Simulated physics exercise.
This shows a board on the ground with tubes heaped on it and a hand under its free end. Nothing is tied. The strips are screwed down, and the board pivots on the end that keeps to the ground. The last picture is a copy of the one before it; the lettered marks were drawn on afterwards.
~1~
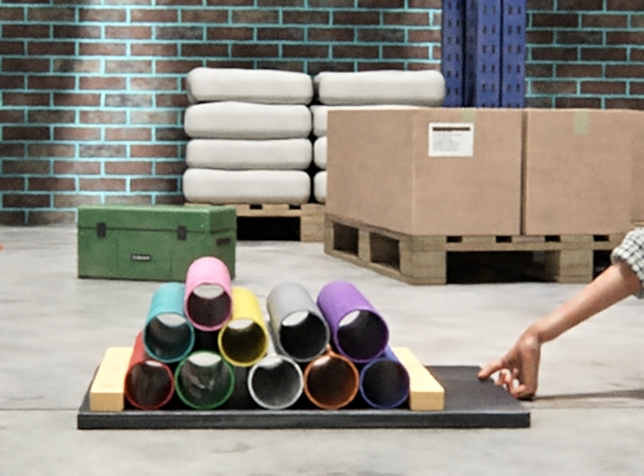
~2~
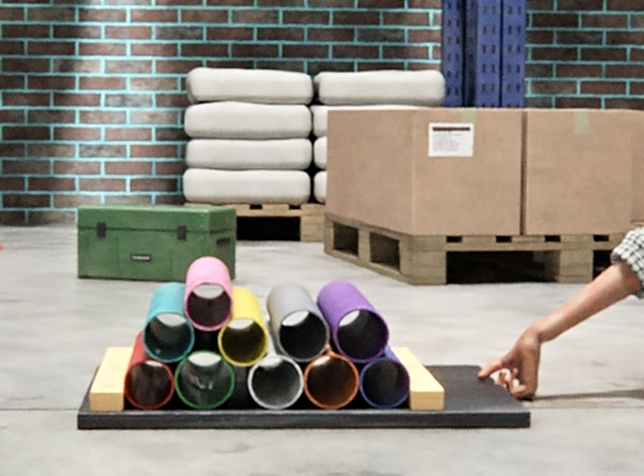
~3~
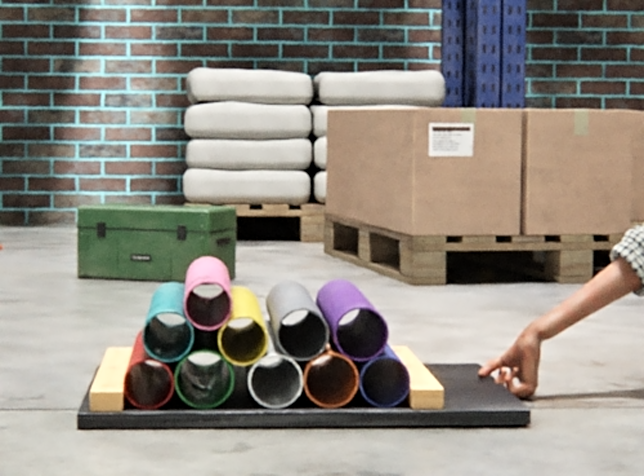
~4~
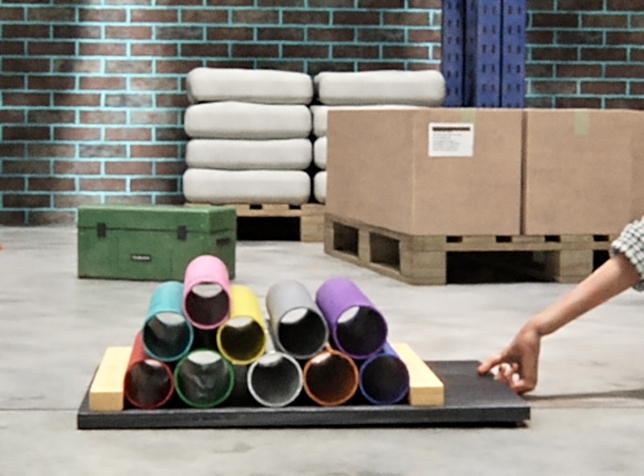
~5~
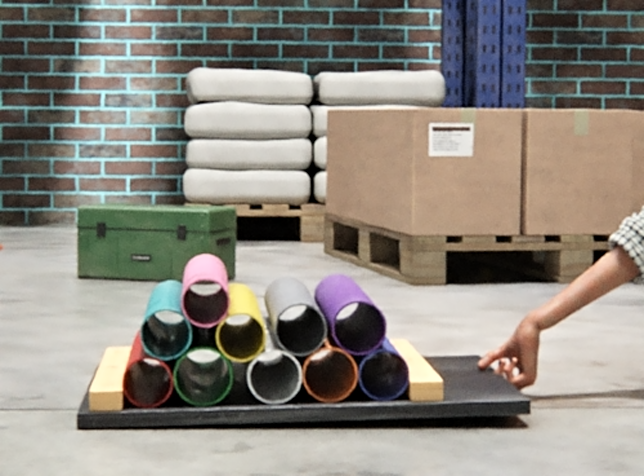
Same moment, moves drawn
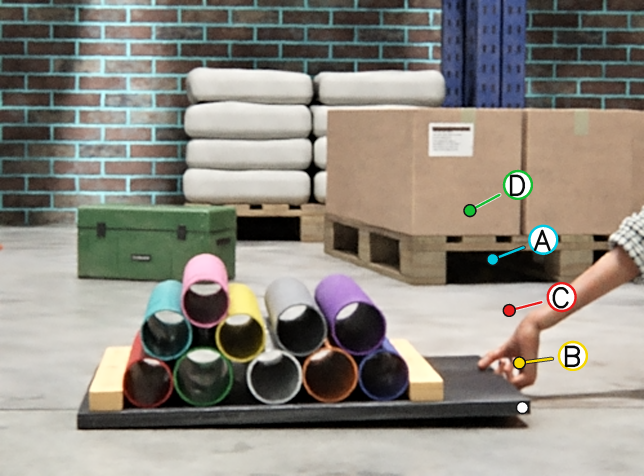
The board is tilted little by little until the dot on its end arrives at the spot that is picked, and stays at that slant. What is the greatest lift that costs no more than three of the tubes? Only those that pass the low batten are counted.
D is the limit.
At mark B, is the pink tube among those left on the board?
Yes.
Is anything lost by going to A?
At A: Yes.
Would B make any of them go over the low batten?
At B: No.
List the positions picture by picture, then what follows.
The first picture shows yellow tube (244, 341); grey tube (303, 335); turquoise tube (169, 337).
The second picture shows turquoise tube (169, 336); pink tube (209, 306).
The third picture shows board (297, 383); blue tube (385, 381); white tube (276, 381).
The fourth picture shows board (297, 381); red tube (148, 383); green tube (204, 378).
The fifth picture shows board (297, 379); red tube (147, 382); green tube (203, 377).
On the marked copy, A at (493, 259); B at (520, 363); C at (510, 310); D at (470, 210); the white dot at (523, 408).
Following D. Soon after the start, board at 17°.
Later, board at 28°.
In the end, board at 28°, two over the low batten (turquoise, pink).
As for the rest, A two over the low batten (turquoise, pink); B none over the low batten; C two over the low batten (turquoise, pink).
